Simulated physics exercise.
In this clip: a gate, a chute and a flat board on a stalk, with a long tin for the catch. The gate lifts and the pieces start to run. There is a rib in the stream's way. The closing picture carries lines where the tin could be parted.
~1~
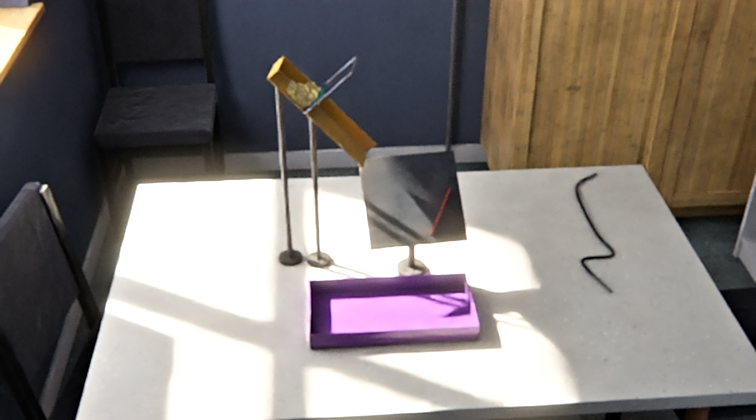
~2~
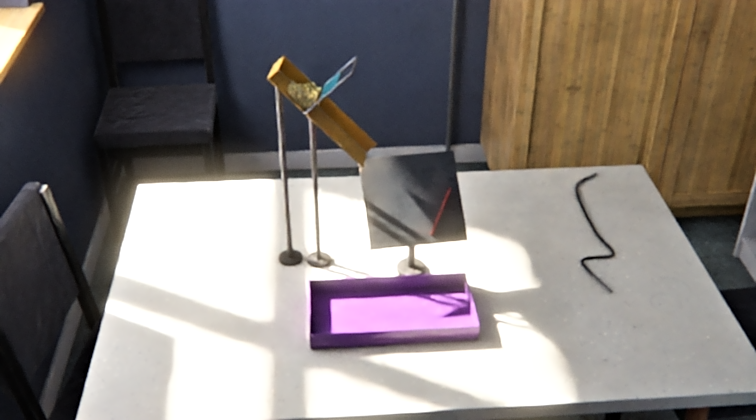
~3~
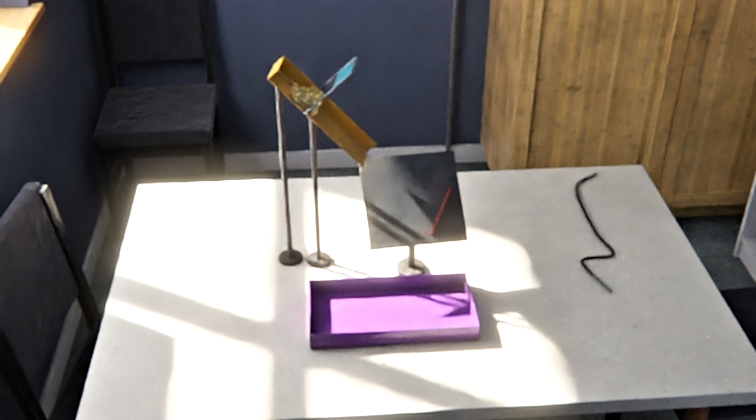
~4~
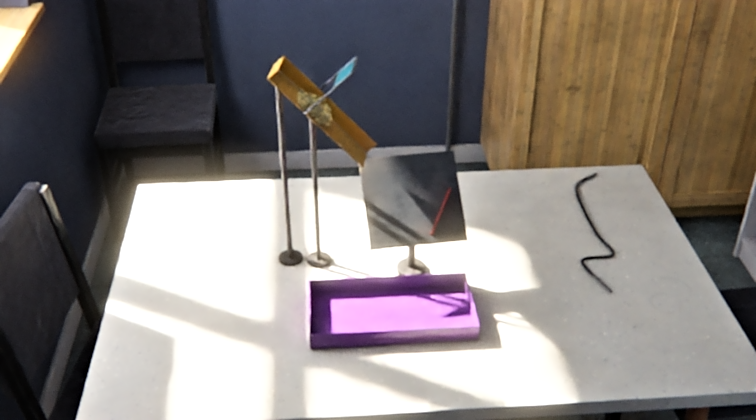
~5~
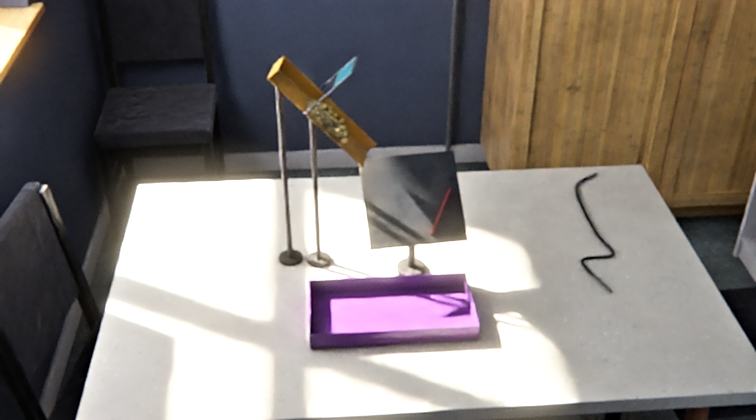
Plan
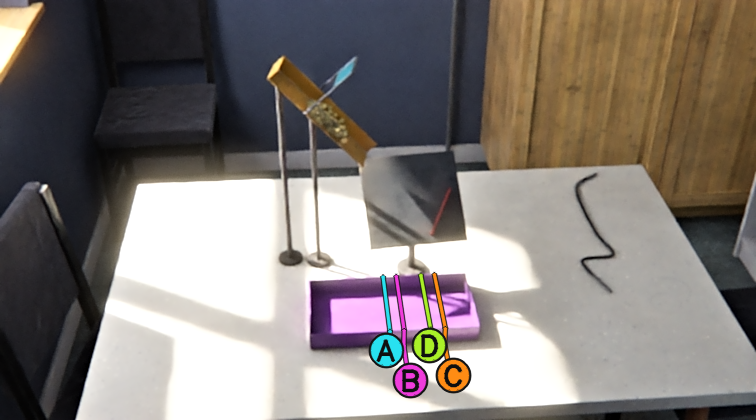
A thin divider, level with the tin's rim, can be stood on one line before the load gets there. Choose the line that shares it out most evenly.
Best: D.
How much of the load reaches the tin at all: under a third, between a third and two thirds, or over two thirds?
It is over two thirds.
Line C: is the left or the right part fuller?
The left side.
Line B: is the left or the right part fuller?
Right.
On the marked copy, line A crosses the front rim at (389, 330); line B crosses the front rim at (404, 329); line C crosses the front rim at (445, 327); line D crosses the front rim at (430, 328).
For line A, of what is caught, only a few on the left of the divider, all but a few on the right.
For line B, of what is caught, a small share on the left of the divider, all but a few on the right.
For line C, of what is caught, all but a few on the left of the divider, a small share on the right.
For line D, of what is caught, close to two thirds on the left of the divider, close to a third on the right.
